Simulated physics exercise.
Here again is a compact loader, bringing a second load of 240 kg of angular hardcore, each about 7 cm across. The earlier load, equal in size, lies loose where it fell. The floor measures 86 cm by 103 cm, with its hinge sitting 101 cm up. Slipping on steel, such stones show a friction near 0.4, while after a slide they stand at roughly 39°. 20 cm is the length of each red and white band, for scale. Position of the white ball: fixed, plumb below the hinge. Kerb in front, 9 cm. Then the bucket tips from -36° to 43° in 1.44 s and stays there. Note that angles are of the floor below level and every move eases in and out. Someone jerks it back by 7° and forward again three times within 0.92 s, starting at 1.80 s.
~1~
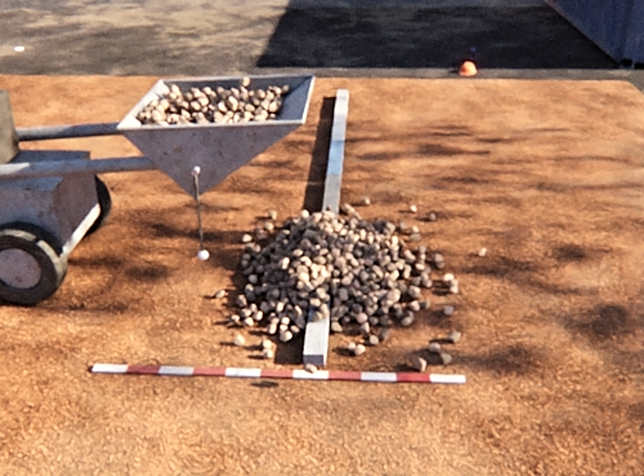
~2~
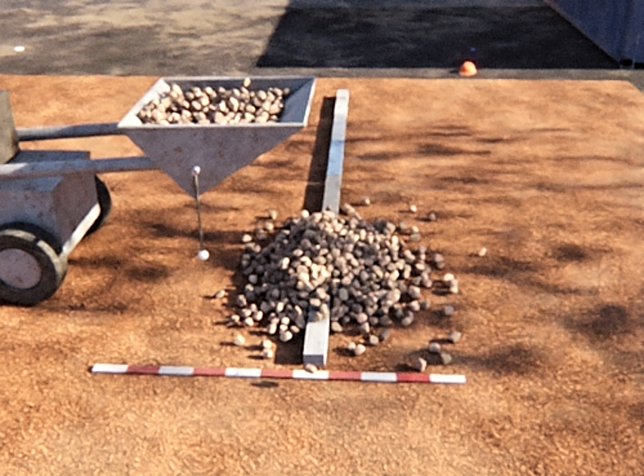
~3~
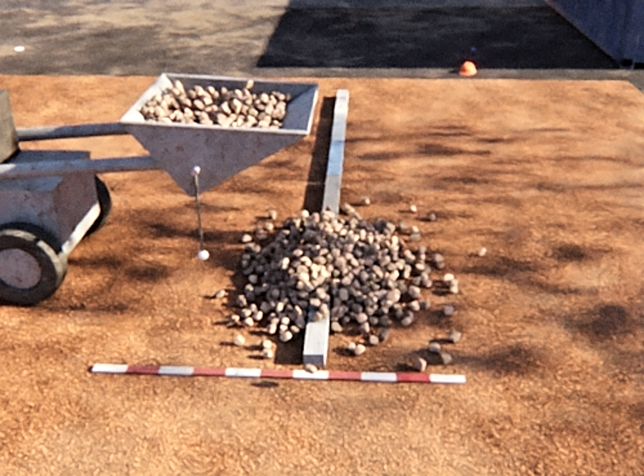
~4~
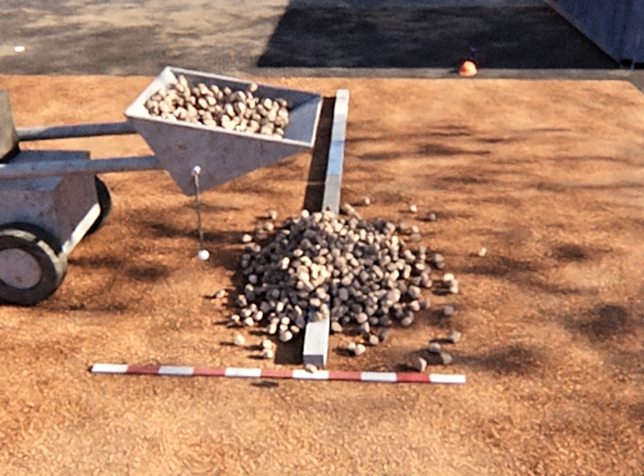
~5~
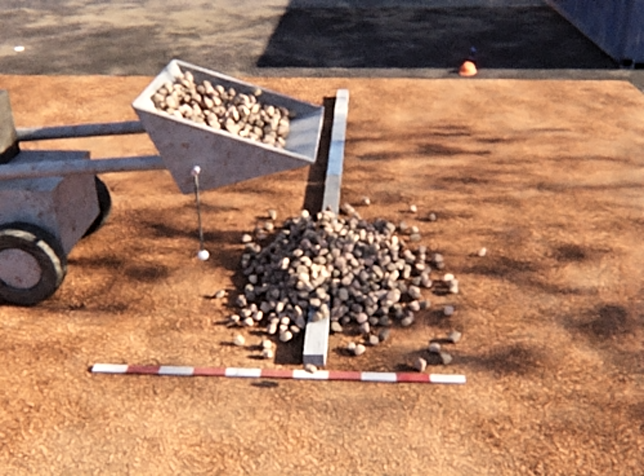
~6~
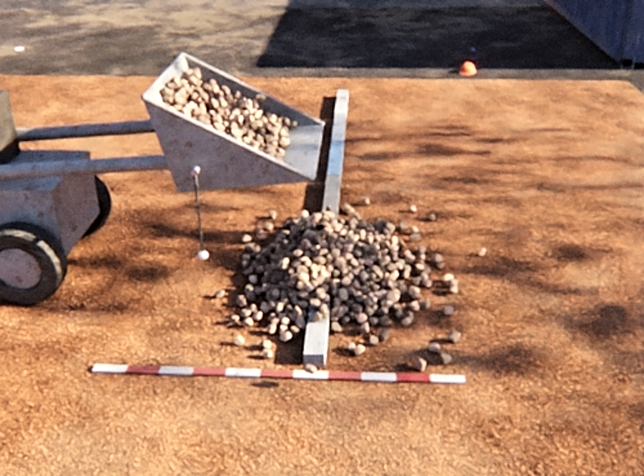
A metal bucket full of rounded stones, held out by the arms of a small loader at left, starts nearly level and barely moves. Then it tilts steadily forward, its back edge rising and its right lip dropping, while the loader and the loose heap of stones across the kerb stay still.
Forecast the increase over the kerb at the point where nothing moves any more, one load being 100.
I would say 41 per cent.
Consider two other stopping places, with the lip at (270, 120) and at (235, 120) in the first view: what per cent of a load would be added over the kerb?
First place: Roughly 10 %; second place: Roughly 0 %.
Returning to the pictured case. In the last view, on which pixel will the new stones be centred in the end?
The middle lies near (318, 249) in the last picture.
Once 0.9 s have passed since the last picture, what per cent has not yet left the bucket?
Around 50 in a hundred.
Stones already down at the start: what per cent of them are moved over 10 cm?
5 %.
Then, 0.5 s after the last picture the floor is at 31°; in per cent of one load, 100 in the bucket, 54 on this side of the kerb, 46 over the kerb; the foremost stones are at (451, 276).
Then, 0.9 s after the last picture the floor is at 43°; in per cent of one load, 48 in the bucket, 104 on this side of the kerb, 48 over the kerb; the foremost stones are at (451, 276).
Then, 2.6 s after the last picture the floor is at 43°; in per cent of one load, 0 in the bucket, 114 on this side of the kerb, 86 over the kerb; the foremost stones are at (460, 260).
Then, 5.0 s after the last picture the floor is at 43°; in per cent of one load, 0 in the bucket, 114 on this side of the kerb, 86 over the kerb; the foremost stones are at (460, 260). Net gain over the kerb, 41.
